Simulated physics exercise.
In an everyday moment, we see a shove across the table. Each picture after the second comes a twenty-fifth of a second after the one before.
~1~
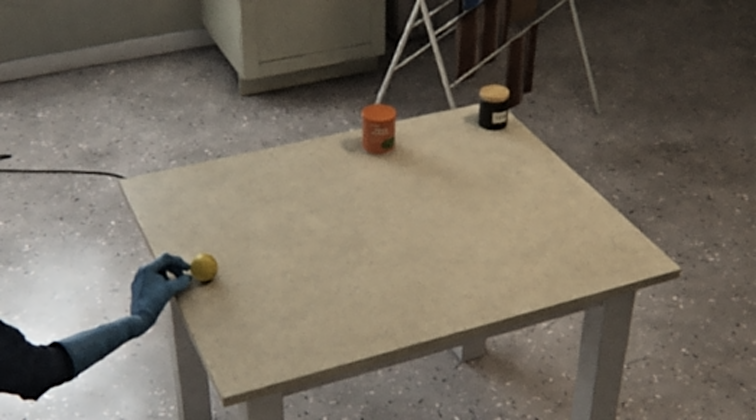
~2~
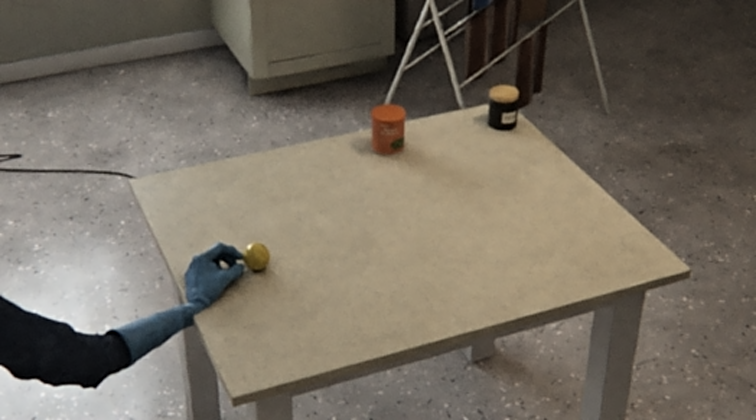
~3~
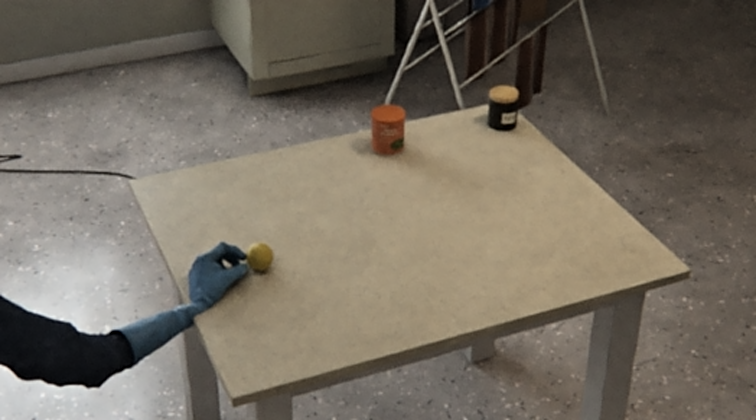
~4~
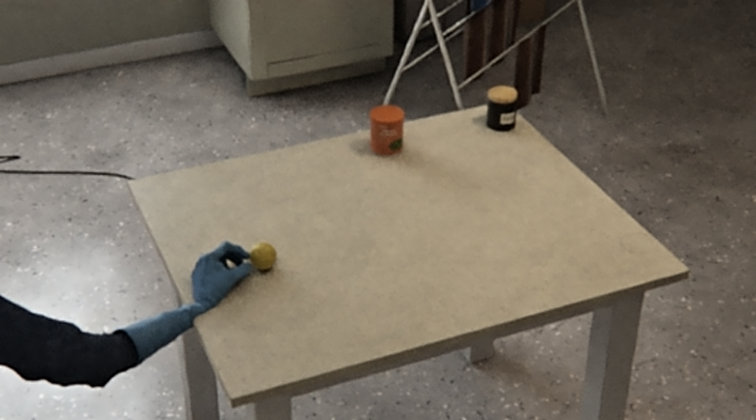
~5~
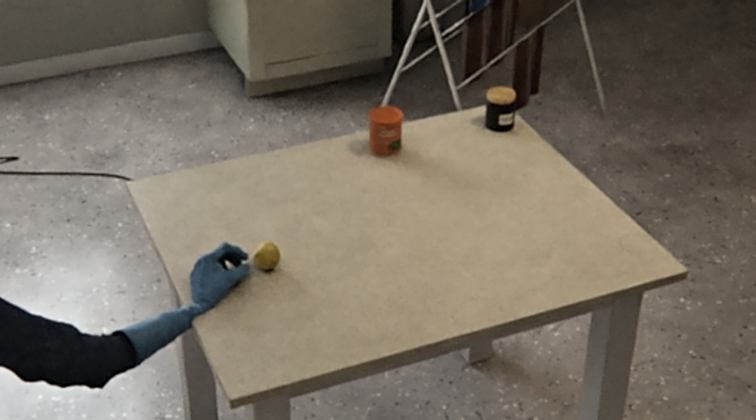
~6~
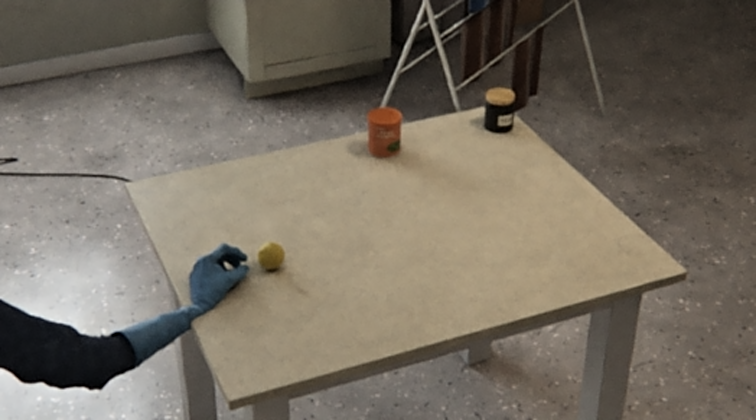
Yellow lemon being pushed a short way right across a table by a blue-gloved hand, then rolling slightly away from the fingers.
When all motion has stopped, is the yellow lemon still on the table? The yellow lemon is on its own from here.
Looks to me like it is still aboard the table.
Then, 0.30 s after the last picture, yellow lemon rolled well along near (304, 248).
Then, 0.60 s after the last picture, yellow lemon rolled well along near (332, 241).
Then, 1.20 s after the last picture, yellow lemon rolled well along near (369, 232).
At rest, moved from the start, yellow lemon. Seen from the same camera at the end, yellow lemon near (384, 228).
